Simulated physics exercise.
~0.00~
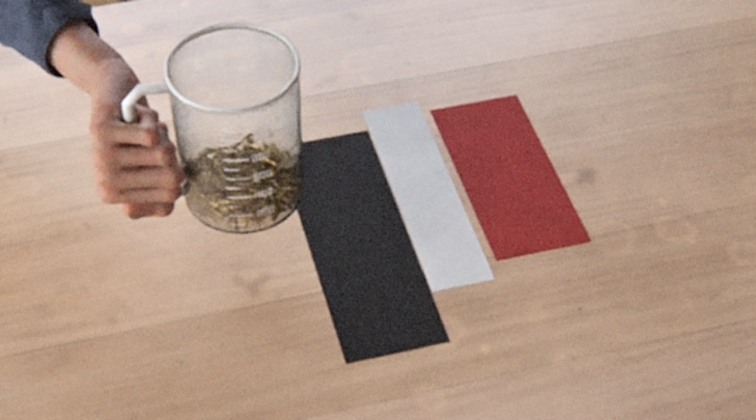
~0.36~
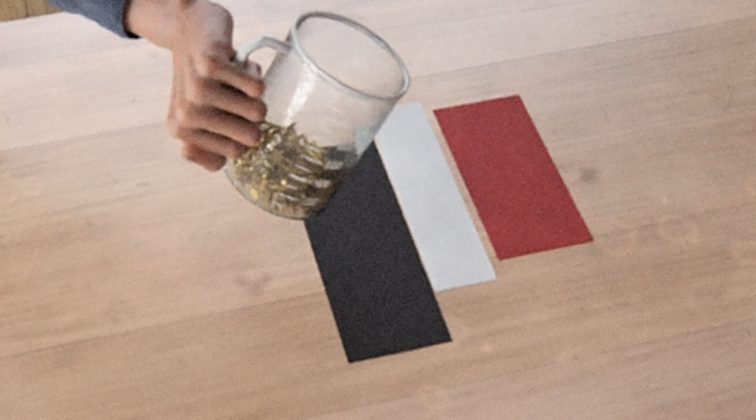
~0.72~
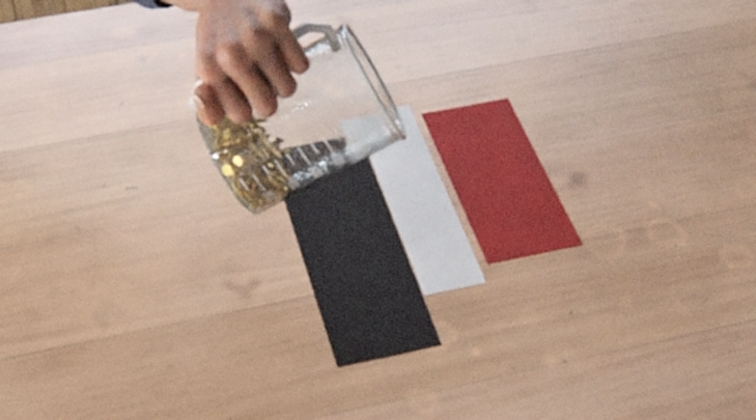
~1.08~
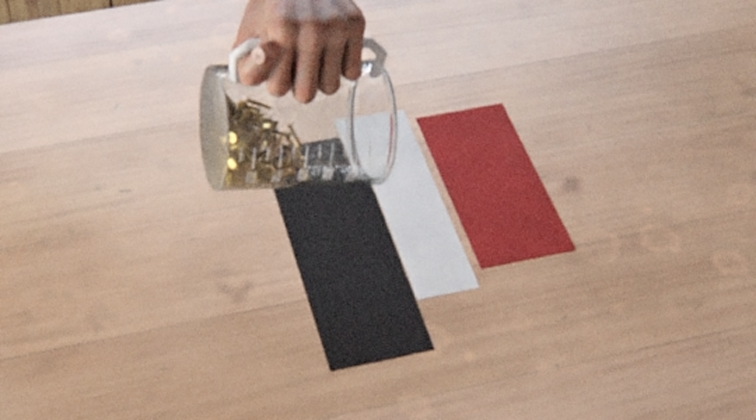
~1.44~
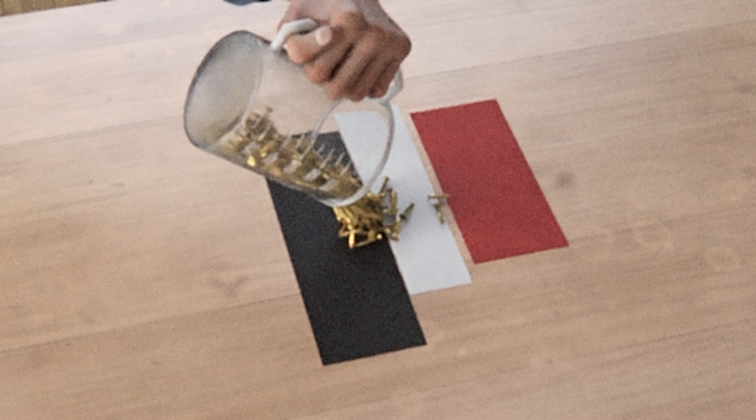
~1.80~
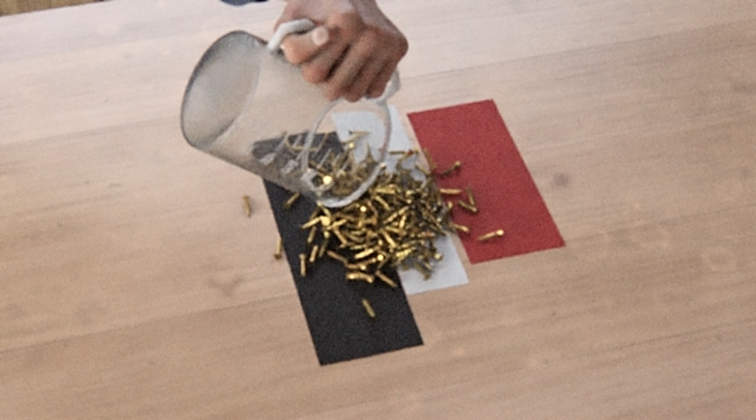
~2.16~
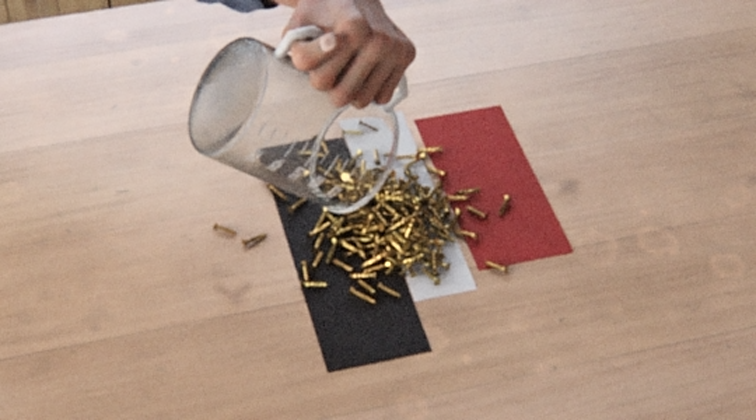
On a pale wooden table, a hand holds a clear jug partly filled with small brass-coloured screws beside a black, a white and a red mat lying side by side. The hand lifts the jug over the mats and tips it to the right until it lies on its side. As it tilts further, the screws slide toward the rim and begin to spill. They pour out into a heap across the black and white mats, with some scattering onto the red mat and bare wood. Finally, the hand holds the emptied jug tilted above the pile.
